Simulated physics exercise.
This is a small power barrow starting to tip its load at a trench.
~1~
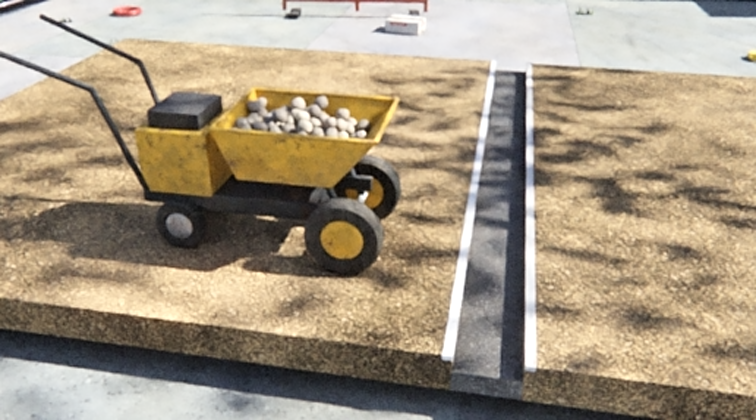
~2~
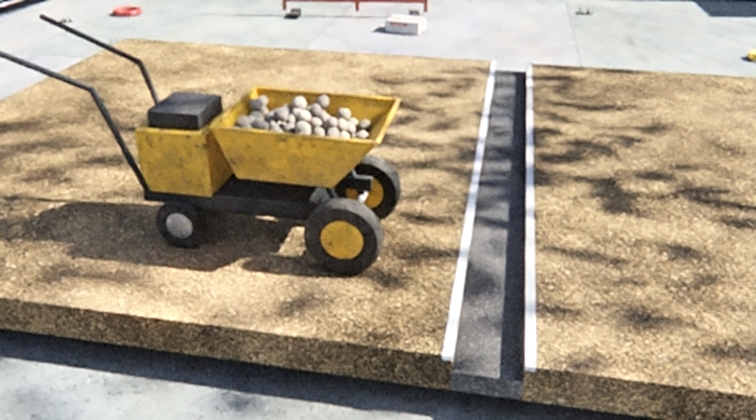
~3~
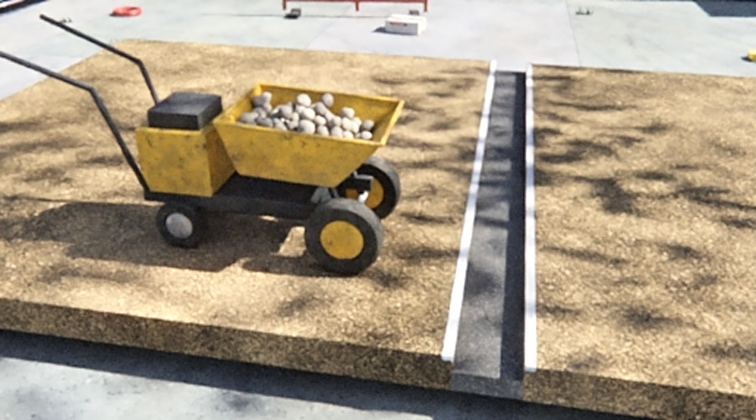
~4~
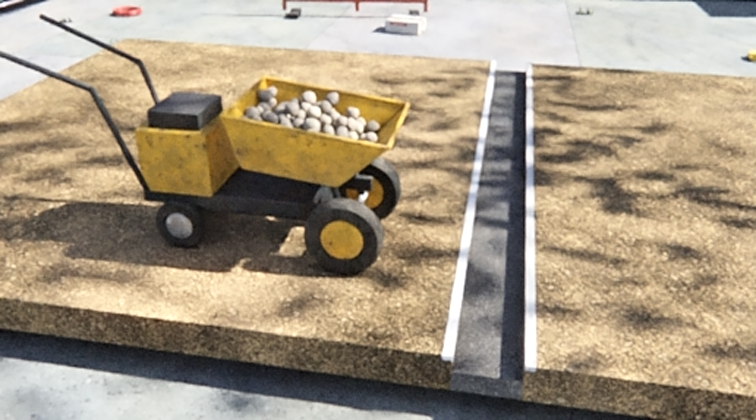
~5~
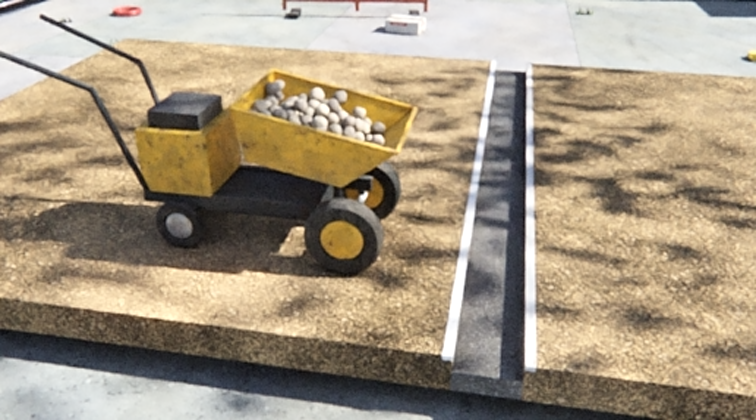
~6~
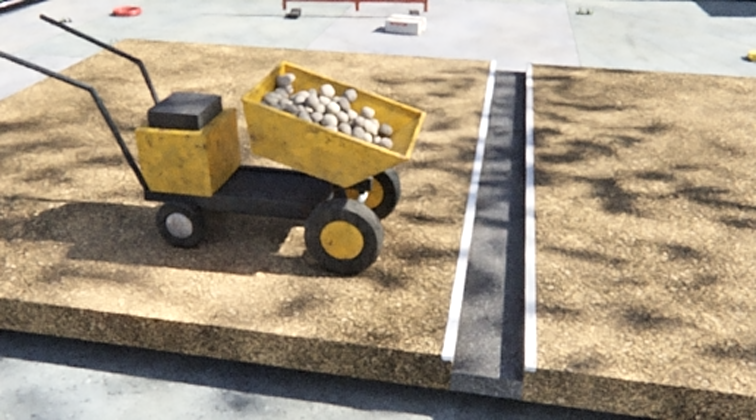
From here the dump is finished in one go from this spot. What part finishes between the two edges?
The trench takes over half.
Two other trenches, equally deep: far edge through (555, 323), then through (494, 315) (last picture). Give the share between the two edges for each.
The first gives 90 %, the second 40 %.
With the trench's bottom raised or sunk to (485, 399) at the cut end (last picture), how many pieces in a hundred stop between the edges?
It comes to 100 per cent or so.
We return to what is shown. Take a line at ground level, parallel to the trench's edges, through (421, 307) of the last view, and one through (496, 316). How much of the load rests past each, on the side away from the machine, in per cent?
In turn 100 and 40 in a hundred.
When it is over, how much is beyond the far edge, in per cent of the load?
About 10 per cent.
Soon after the last picture, skip tipped steeply; all in the skip.
A little later, skip tipped right over; nearly all in the skip; a small part in or heaped over the trench; a stray few falling.
Later still, skip tipped right over; about a quarter in the skip; a stray few short of the trench; about two thirds in or heaped over the trench; a small part beyond it.
By the end, skip tipped right over; a stray few in the skip; a small part short of the trench; most in or heaped over the trench; a small part beyond it.
